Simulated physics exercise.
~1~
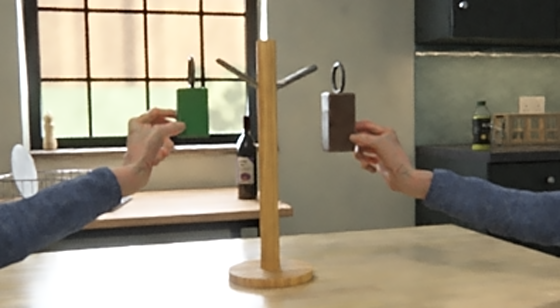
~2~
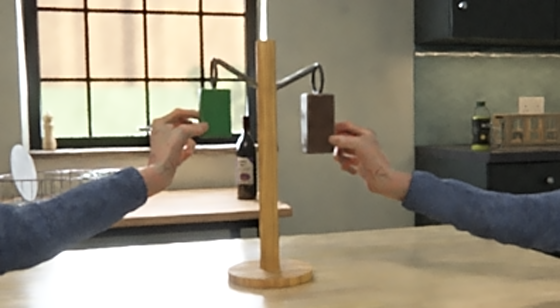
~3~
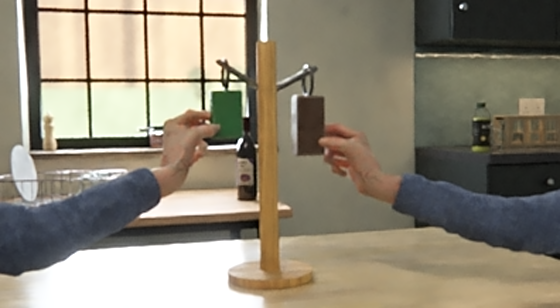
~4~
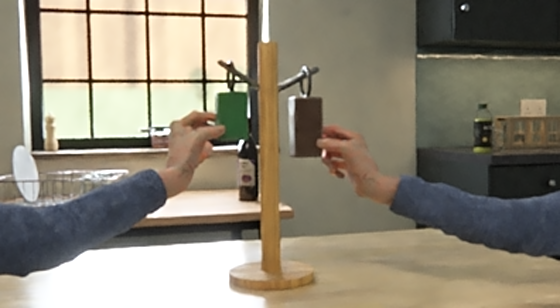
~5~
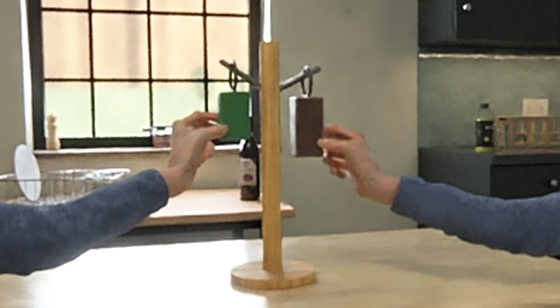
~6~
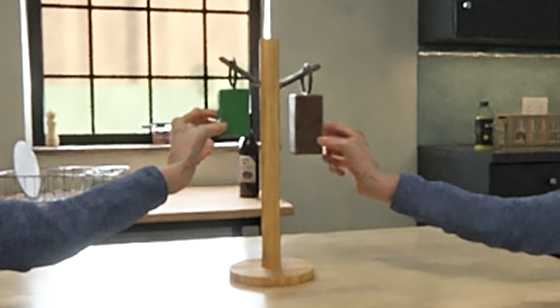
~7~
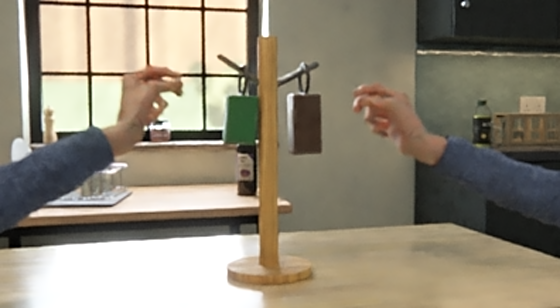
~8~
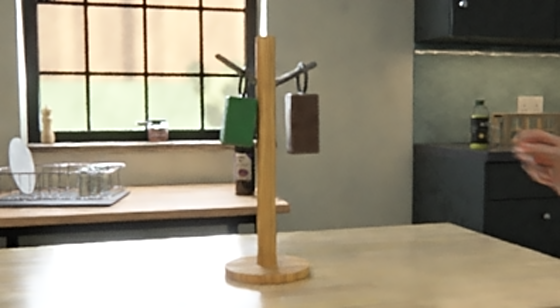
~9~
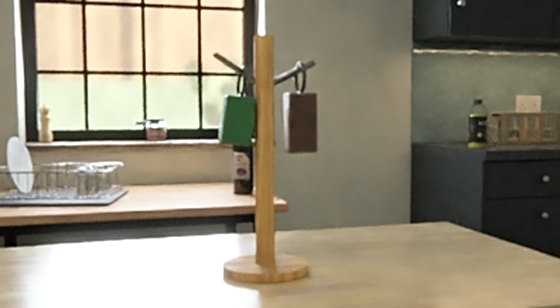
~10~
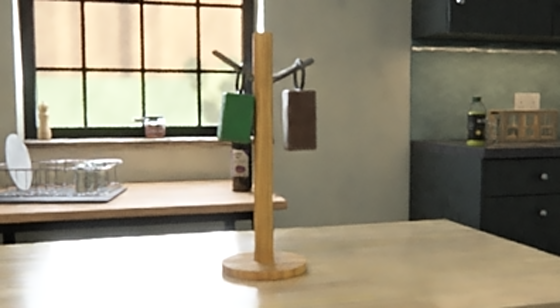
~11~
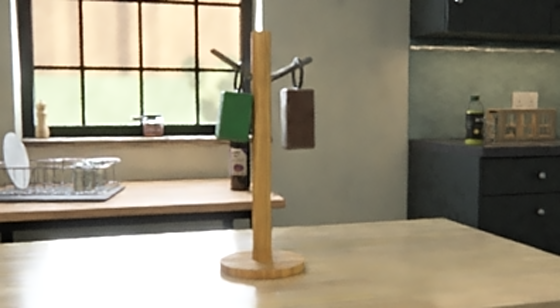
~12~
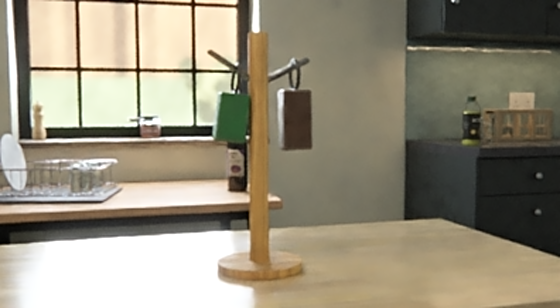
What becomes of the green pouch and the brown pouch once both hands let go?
Both pouches stay hanging on their pegs, the green one on the left and the brown one on the right.
